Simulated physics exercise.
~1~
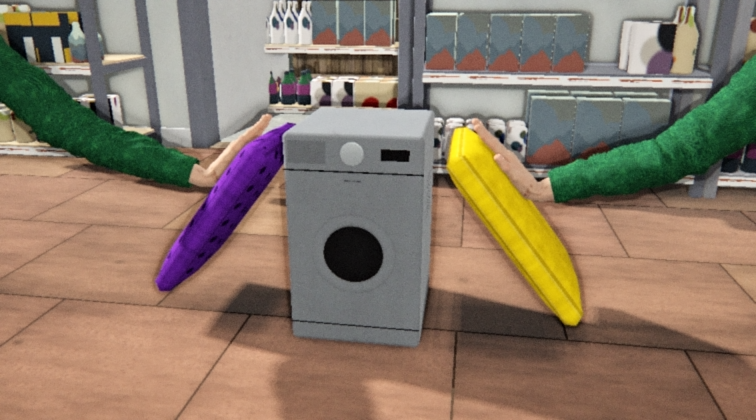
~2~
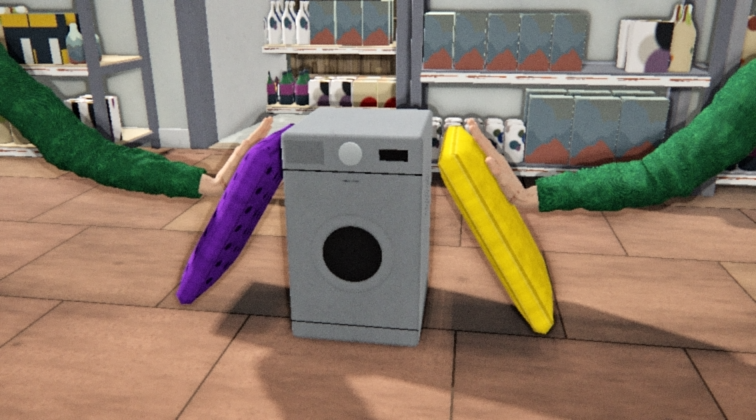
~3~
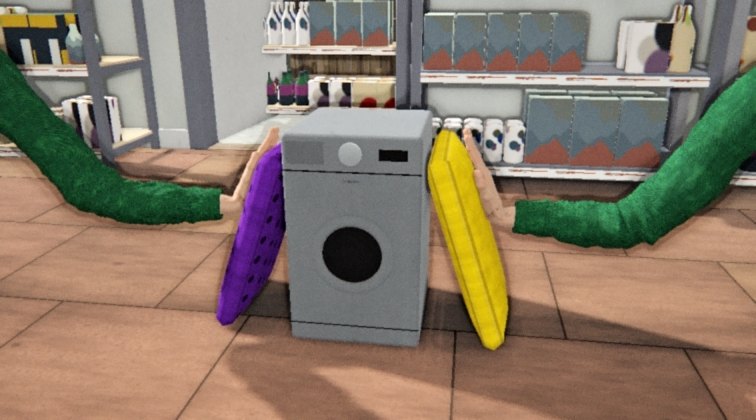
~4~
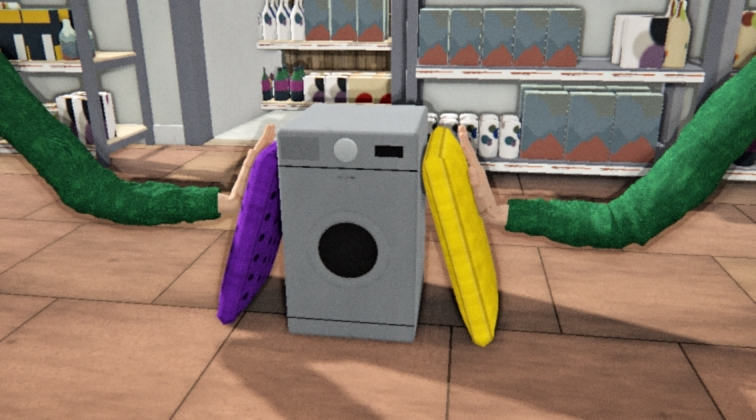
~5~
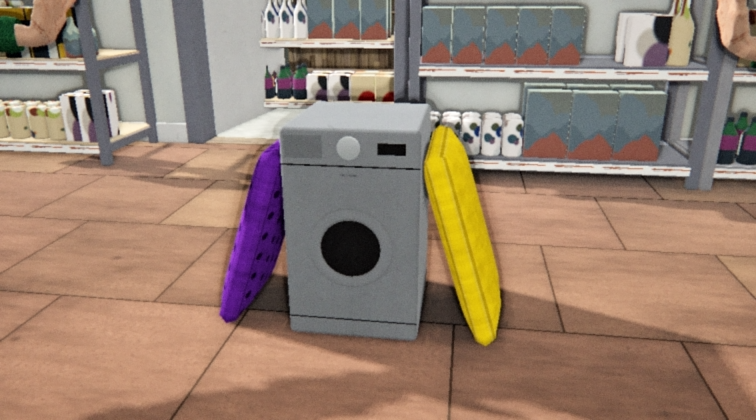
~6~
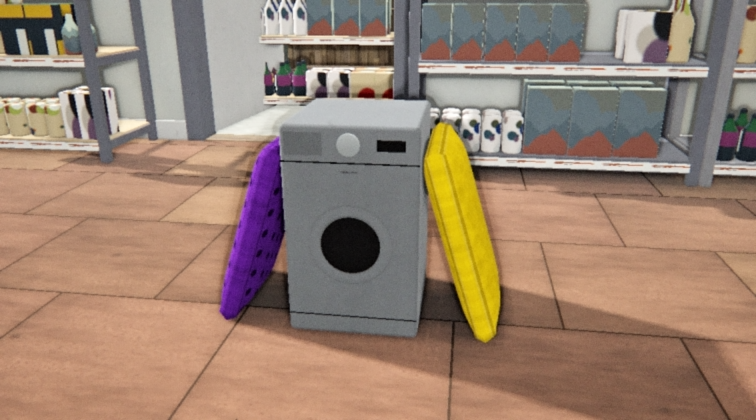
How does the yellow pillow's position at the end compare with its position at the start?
At the start the yellow pillow slants widely, with its lower end well out to the right of the grey machine. By the end it is further left, standing more upright and closer against the machine's right side.
